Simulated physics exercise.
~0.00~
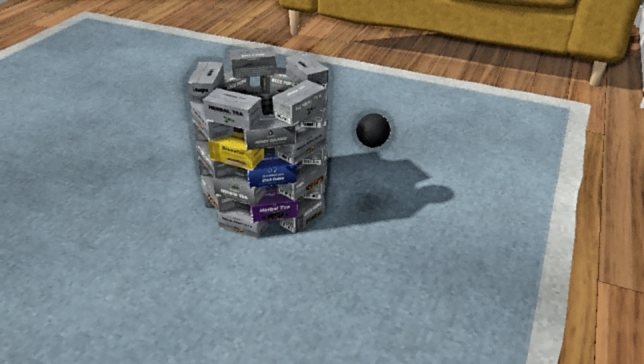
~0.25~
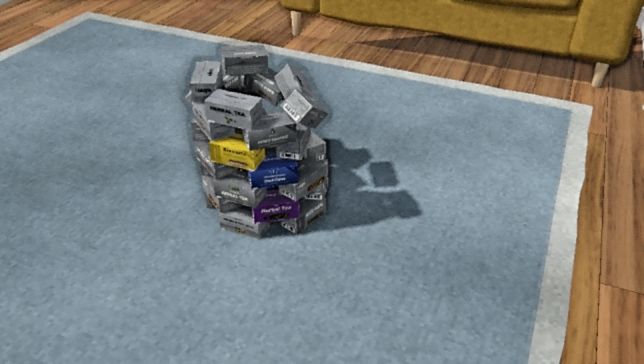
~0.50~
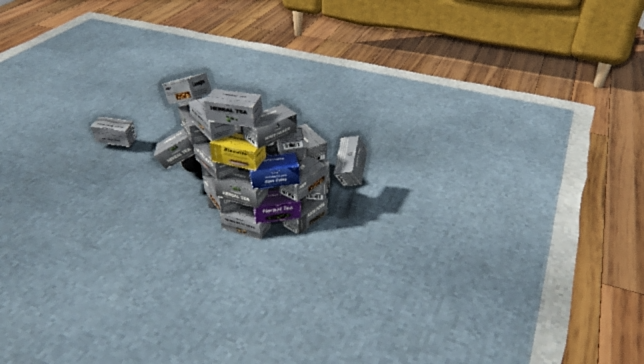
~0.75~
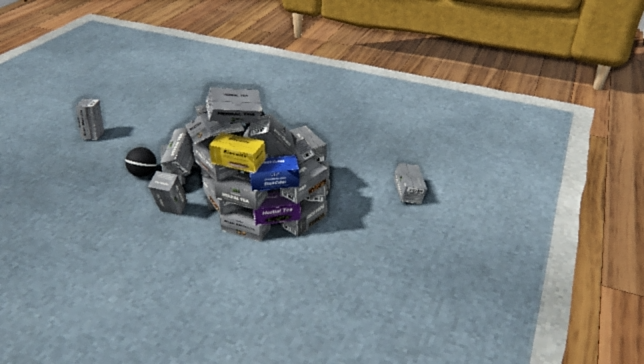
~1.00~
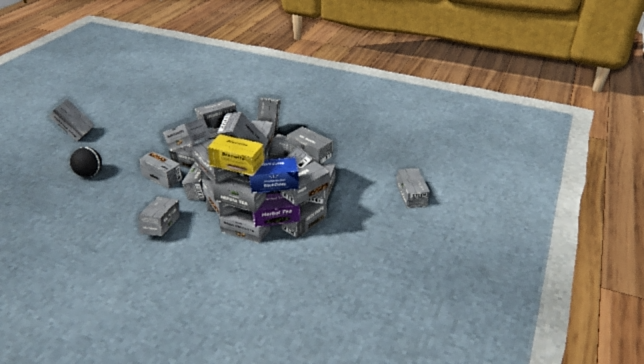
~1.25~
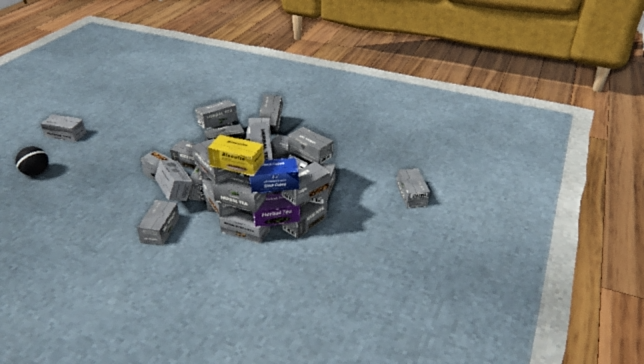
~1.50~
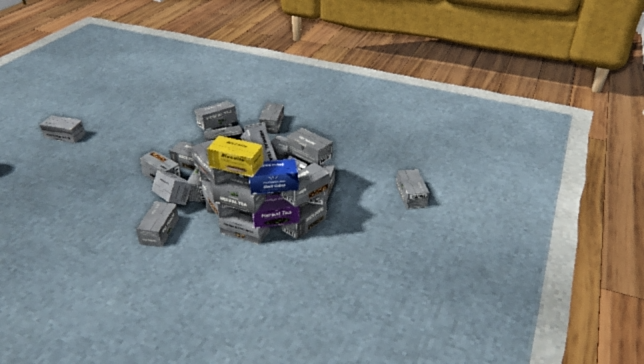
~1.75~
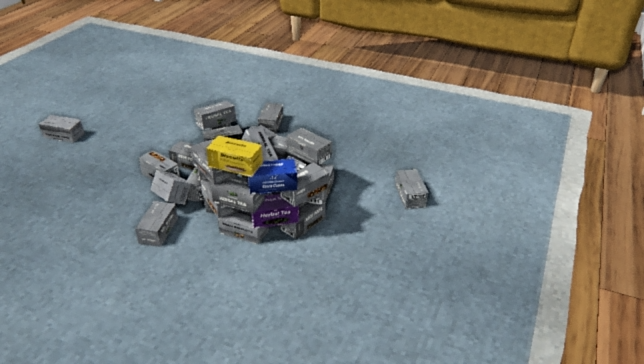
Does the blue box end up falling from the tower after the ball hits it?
No, the blue box stays up at its level in the front of the stack, just below the yellow one.
